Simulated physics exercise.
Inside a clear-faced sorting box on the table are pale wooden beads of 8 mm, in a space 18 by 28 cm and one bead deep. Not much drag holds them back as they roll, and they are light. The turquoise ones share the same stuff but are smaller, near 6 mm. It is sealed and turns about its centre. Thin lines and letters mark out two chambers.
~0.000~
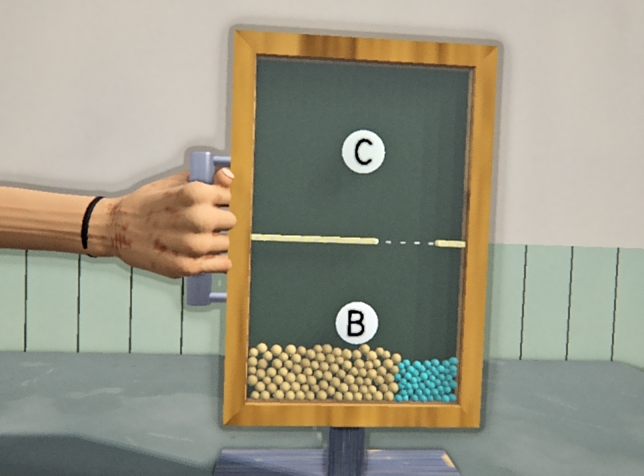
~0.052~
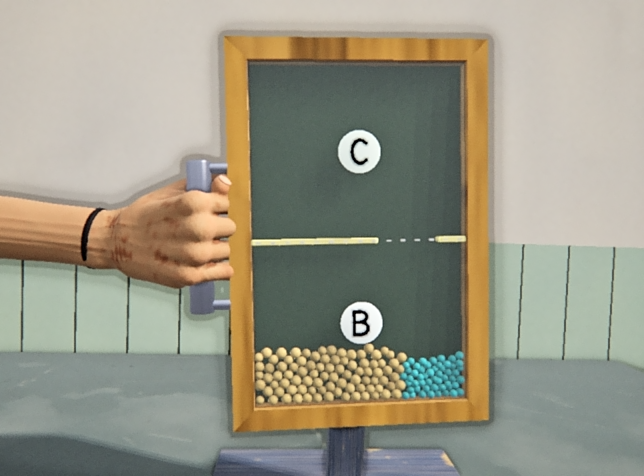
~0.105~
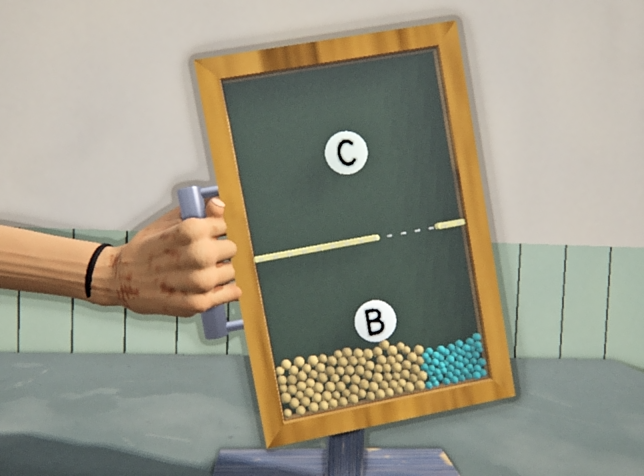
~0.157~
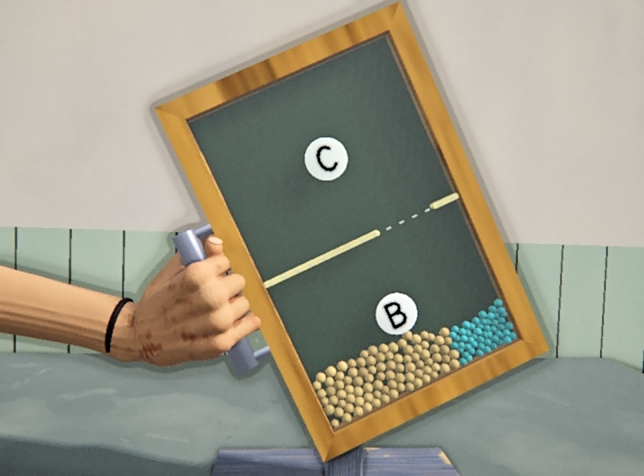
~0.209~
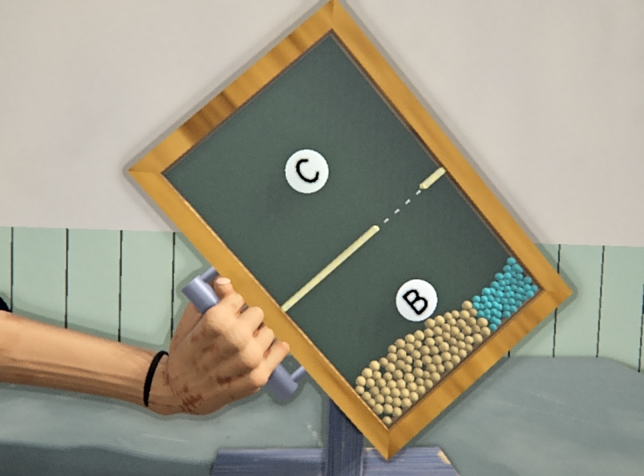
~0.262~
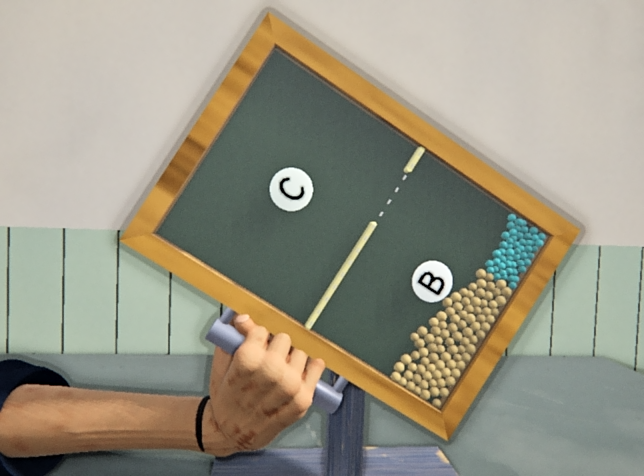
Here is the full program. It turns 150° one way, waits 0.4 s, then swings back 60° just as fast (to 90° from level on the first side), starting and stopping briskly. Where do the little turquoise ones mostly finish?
Chamber B.
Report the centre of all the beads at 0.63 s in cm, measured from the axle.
Position estimate: Right 6 cm, above 2 cm.
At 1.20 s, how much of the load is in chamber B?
Around 95 per cent.
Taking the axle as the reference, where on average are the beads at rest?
Some 5 cm right and 6 cm below.
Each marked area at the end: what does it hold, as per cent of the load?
Reading: Chamber B = 95; chamber C = 5.
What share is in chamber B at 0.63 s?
That comes to some 100 percent of the load.
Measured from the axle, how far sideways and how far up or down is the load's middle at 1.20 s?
Some 6 cm right and 2 cm below.
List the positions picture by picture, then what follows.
Level; about 140 beads; beads centred (362, 377); top one (364, 349); B (357, 323), C (364, 152), in the first frame.
Turned 3° anticlockwise; beads centred (369, 376); top one (369, 349), in the second frame.
Turned 12° anticlockwise; beads centred (390, 372); top one (477, 337); wall ends (252, 260) to (376, 238), (439, 226) to (465, 221), in the third frame.
Turned 27° anticlockwise; beads centred (422, 359); top one (498, 303), in the fourth frame.
Turned 43° anticlockwise; beads centred (452, 336); top one (511, 261), in the fifth frame.
Turned 59° anticlockwise; beads centred (475, 306); top one (512, 218); B (432, 282), C (291, 189), in the sixth frame.
By 0.63 s, it stands 150° anticlockwise; the beads' middle is 6 cm right of and 2 cm above the centre; B 100 %; small ones, B 100 %.
By 1.20 s, it stands 119° anticlockwise; the beads' middle is 6 cm right of and 2 cm below the centre; B 95 %, C 5 %; small ones, B 90 %, C 10 %.
By 1.36 s, it stands 90° anticlockwise; the beads' middle is 4 cm right of and 5 cm below the centre; B 95 %, C 5 %; small ones, B 90 %, C 10 %.
Settled by 2.3 s, it stands 90° anticlockwise; B 95 %, C 5 %; small ones, B 90 %, C 10 %.
